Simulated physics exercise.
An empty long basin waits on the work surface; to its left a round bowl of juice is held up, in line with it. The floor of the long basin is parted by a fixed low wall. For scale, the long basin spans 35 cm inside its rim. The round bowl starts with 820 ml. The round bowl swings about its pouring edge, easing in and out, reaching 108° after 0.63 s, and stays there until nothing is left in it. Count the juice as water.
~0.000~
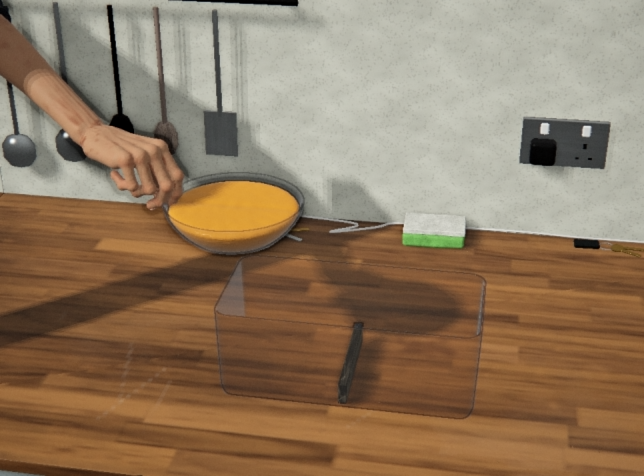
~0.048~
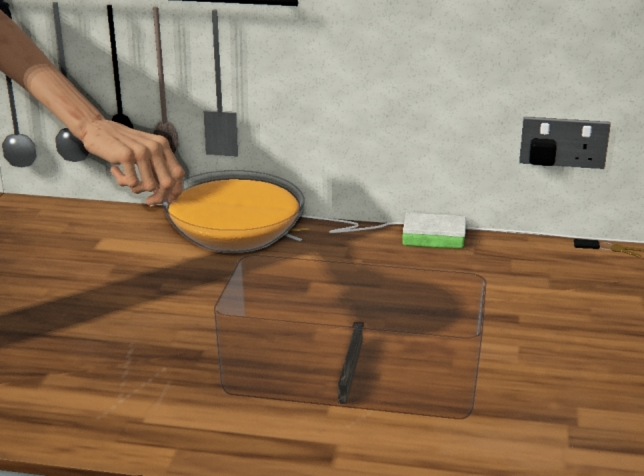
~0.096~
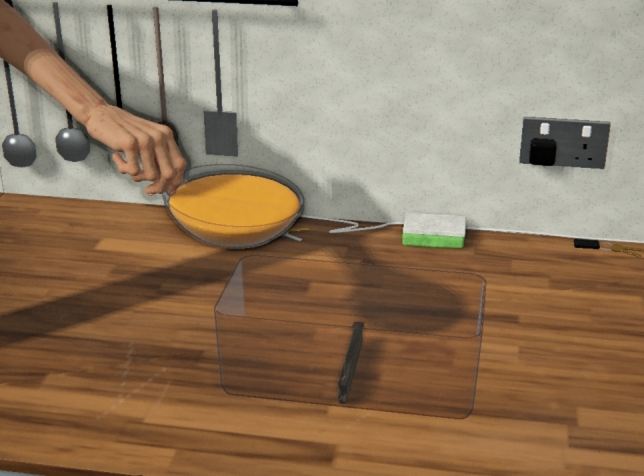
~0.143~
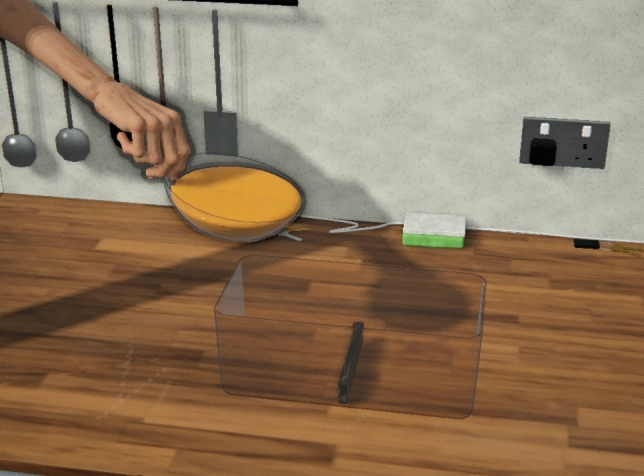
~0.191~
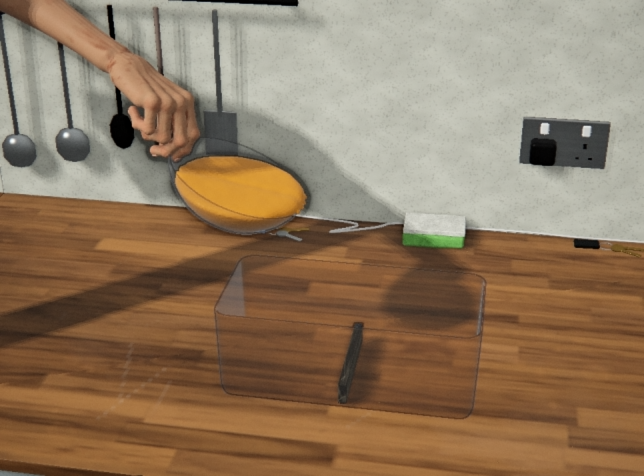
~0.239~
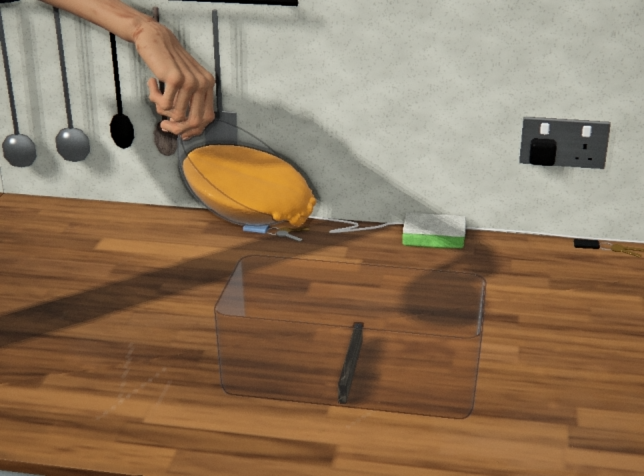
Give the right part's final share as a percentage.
The far part has some 57 per cent.
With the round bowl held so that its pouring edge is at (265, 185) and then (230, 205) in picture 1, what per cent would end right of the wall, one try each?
In turn about 60 and 25 per cent.
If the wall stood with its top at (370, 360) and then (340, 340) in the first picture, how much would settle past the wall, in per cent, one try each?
In turn about 55 and 75 per cent.
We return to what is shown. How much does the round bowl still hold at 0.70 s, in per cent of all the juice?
Some 0 per cent.
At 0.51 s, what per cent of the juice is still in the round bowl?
About 4 per cent.
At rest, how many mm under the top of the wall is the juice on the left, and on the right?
Left about 20 mm, right about 16 mm.
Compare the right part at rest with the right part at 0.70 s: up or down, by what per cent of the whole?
The share moves down, by some 20 per cent.
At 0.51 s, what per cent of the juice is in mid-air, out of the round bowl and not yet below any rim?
Some 70 per cent.
Then, 0.51 s in, the tilt is 98° and 4 per cent is still to pour, 2 is left of the wall and 25 right of it.
Then, 0.70 s in, the tilt is 108° and 0 per cent is still to pour, 14 is left of the wall and 77 right of it.
Then, 0.91 s in, the tilt is 108° and 0 per cent is still to pour, 30 is left of the wall and 52 right of it.
Then, 1.13 s in, the tilt is 108° and 0 per cent is still to pour, 38 is left of the wall and 57 right of it.
Finally, 38 per cent lies left of the wall, 57 right of it and 5 outside.
